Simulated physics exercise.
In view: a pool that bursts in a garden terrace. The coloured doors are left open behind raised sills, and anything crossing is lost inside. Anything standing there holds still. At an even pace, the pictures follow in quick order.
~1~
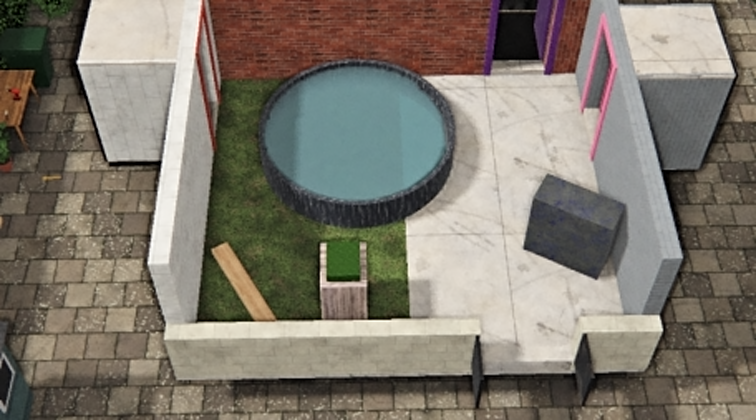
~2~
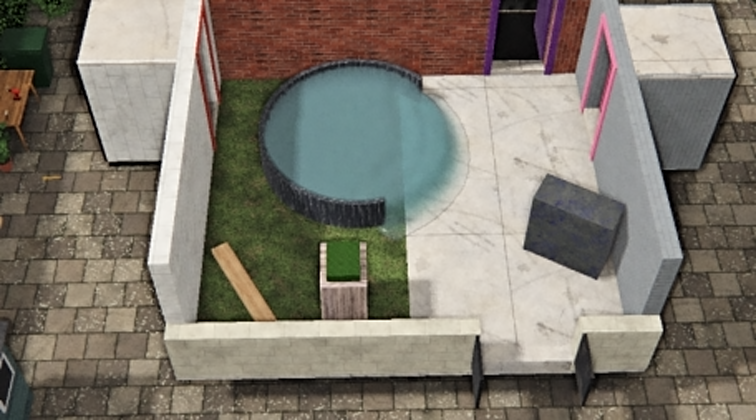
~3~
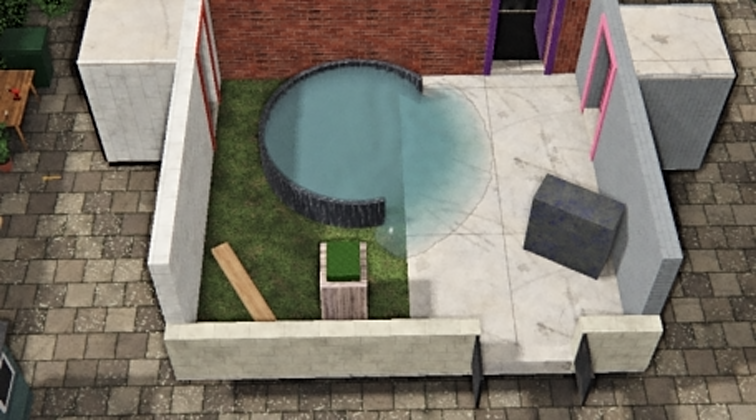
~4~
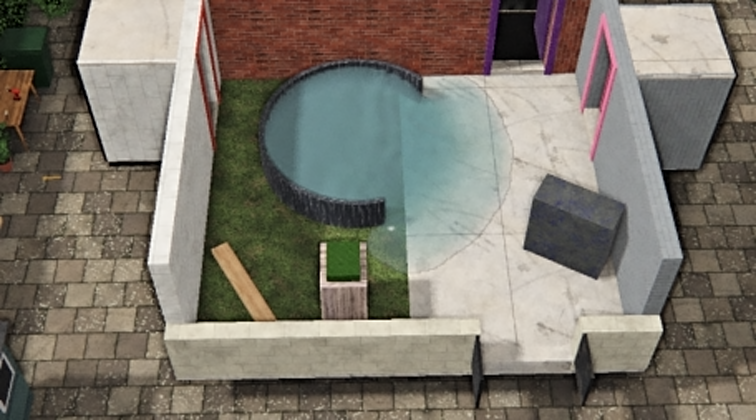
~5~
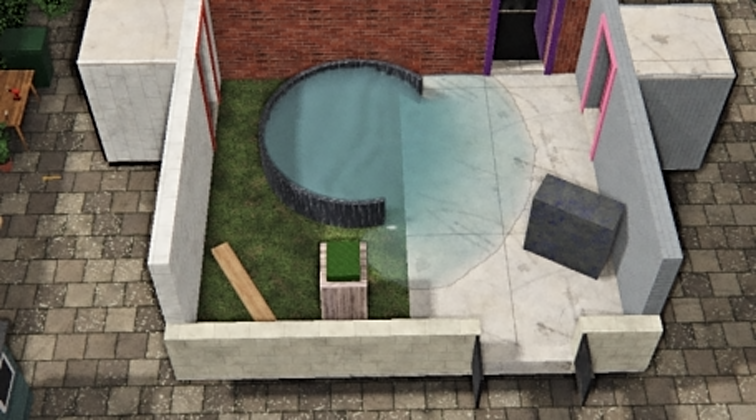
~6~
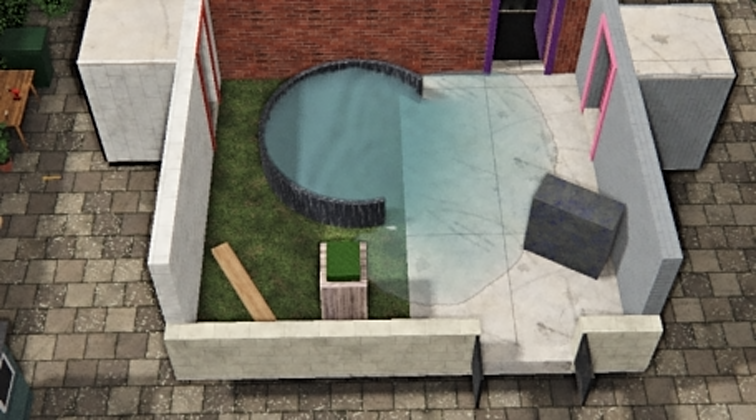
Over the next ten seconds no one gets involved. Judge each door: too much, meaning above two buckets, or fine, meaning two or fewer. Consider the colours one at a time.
Pink door: Too much, red door: Fine, purple door: Too much.
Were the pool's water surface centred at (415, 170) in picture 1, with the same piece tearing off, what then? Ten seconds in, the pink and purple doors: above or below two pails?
Door by door: The pink one exceeds the limit, the purple one exceeds the limit.
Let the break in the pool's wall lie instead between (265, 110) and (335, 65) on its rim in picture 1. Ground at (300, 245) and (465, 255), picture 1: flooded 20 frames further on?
Respectively: Drenched and parched.
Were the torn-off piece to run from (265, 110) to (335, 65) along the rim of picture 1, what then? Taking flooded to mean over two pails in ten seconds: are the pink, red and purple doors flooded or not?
Pink door: Short of the mark; red door: Beyond the mark; purple door: Short of the mark.
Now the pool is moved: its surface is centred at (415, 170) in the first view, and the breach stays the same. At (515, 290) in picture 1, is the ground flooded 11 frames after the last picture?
Outcome at that point: Waterlogged.
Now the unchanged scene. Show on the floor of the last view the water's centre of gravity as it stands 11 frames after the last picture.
That comes out near (438, 171).
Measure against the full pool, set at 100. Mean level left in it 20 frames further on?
My reading: Near 28 %.
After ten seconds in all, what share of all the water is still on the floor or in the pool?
I'd put it at about 74 per cent.
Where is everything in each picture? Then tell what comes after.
In the first frame, still water in the round tank at (357, 131).
In the second frame, water pours out at (447, 162) and has run to (390, 234).
In the third frame, water pours out at (447, 163) and has run to (395, 251).
In the fourth frame, the front is at (404, 267), out from the gap at (447, 164).
In the fifth frame, water pours out at (447, 165) and has run to (418, 285).
In the sixth frame, water pours out at (447, 165) and has run to (423, 299).
A moment on, water covers 55 % of the floor; the pink door wet at the sill, nothing in, the red door not reached, the purple door wet at the sill, nothing in.
Next, water covers 65 % of the floor; the pink door over two buckets in, the red door not reached, the purple door under two buckets in.
Then, water covers 65 % of the floor; the pink door far over two buckets in, the red door not reached, the purple door over two buckets in.
Later, water covers 70 % of the floor; the pink door far over two buckets in, the red door not reached, the purple door far over two buckets in.
In the end, water covers 95 % of the floor; the pink door far over two buckets in, the red door wet at the sill, nothing in, the purple door far over two buckets in.
